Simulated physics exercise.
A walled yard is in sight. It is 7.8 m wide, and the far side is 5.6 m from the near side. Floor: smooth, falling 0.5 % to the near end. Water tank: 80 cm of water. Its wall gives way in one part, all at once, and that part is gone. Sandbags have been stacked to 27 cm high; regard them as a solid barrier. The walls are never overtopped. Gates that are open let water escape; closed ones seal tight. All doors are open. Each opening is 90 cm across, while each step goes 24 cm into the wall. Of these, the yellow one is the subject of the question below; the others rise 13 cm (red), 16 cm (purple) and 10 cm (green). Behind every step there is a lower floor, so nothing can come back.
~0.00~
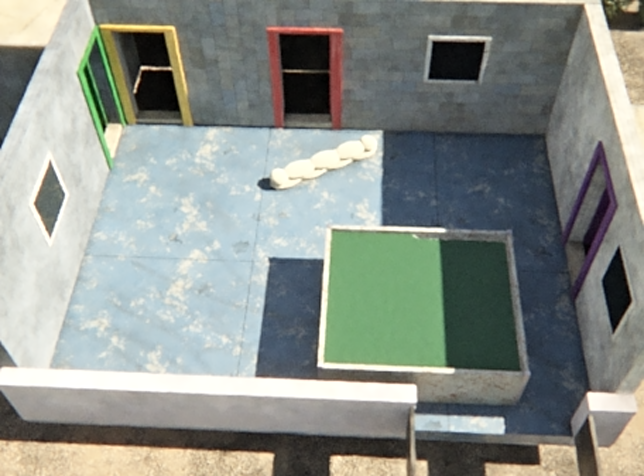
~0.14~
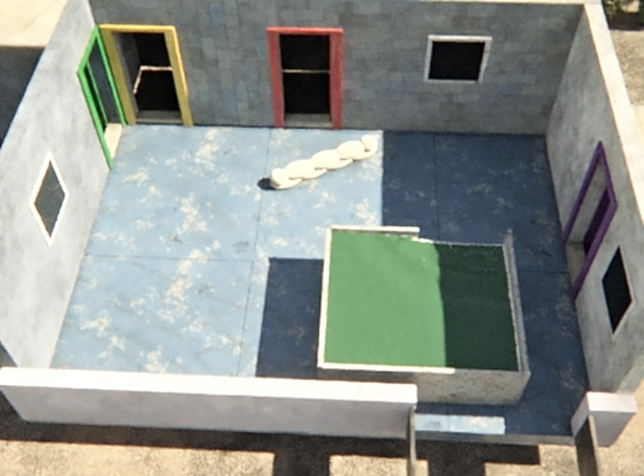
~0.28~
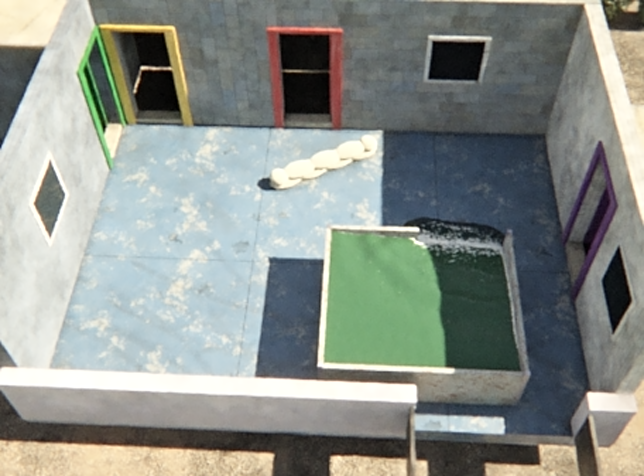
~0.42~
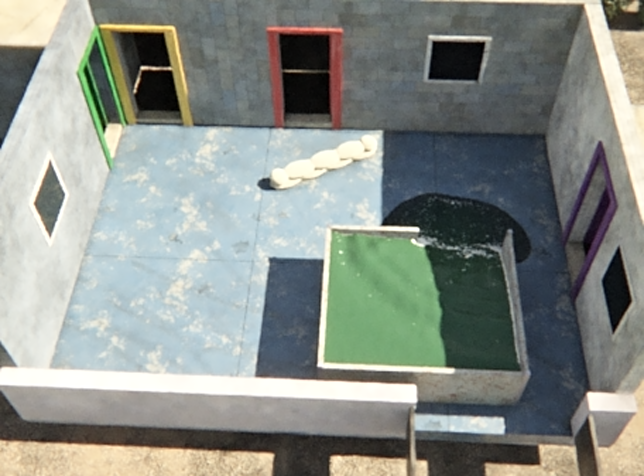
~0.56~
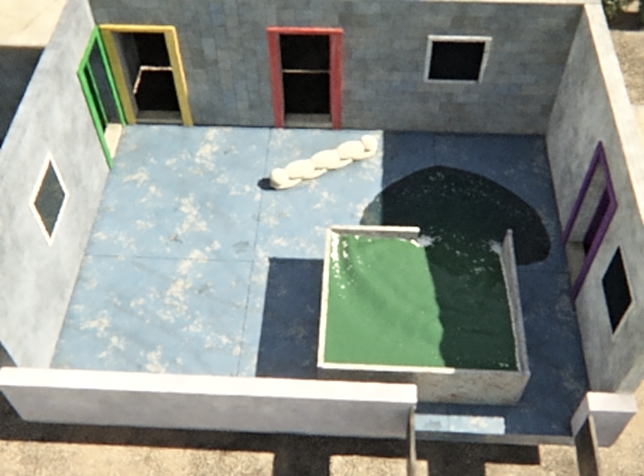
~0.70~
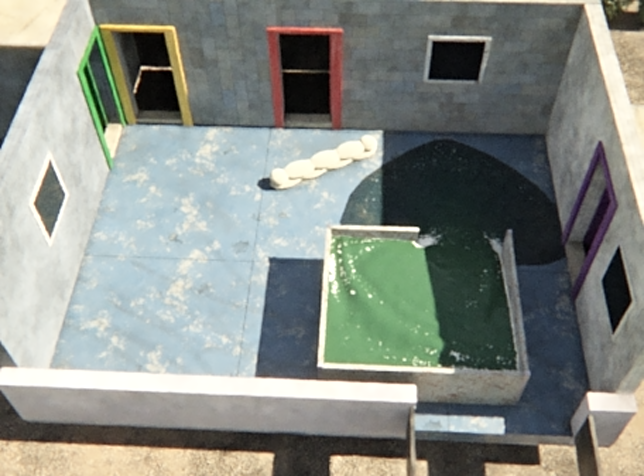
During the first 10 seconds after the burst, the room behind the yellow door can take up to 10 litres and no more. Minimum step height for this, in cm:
7.5 cm, roughly.
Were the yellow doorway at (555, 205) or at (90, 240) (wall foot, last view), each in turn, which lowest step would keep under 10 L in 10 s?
You'd want about 30 cm there first, then about 9.5 cm.
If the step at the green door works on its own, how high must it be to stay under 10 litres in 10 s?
The green one would have to be about 13.5 cm high.
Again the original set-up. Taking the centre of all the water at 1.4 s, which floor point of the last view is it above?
It lies near (429, 279) in the last picture.
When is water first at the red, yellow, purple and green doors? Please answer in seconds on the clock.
Arrives: Red 1.6 s / yellow 3.0 s / purple 1.0 s / green 3.4 s.
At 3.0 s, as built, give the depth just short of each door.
Door by door, in centimetres - red 9, yellow 1, purple 4, green 0.
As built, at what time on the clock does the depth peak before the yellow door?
Approximately 7.0 s.
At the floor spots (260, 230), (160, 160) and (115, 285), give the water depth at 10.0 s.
Close to 5, 7 and 14 cm, one after the other.
After 1.4 s water covers 25 % of the floor, deepest (54 cm) near (543, 135); it has not reached the yellow door.
After 3.0 s water covers 45 % of the floor, deepest (40 cm) near (478, 184); it has not reached the yellow door.
After 10.0 s water covers 95 % of the floor, deepest (18 cm) near (308, 385); 7 cm at the yellow door, 2 litres in over its 10 cm step.
At the yellow door as built, the water arrived by 3.1 s and peaked near 9 cm at 7.2 s.
With a step of 6.5 cm, 15 litres would have come in within the 10 s; with 9 cm, 4 litres. So under 10 litres takes about 7.5 cm.
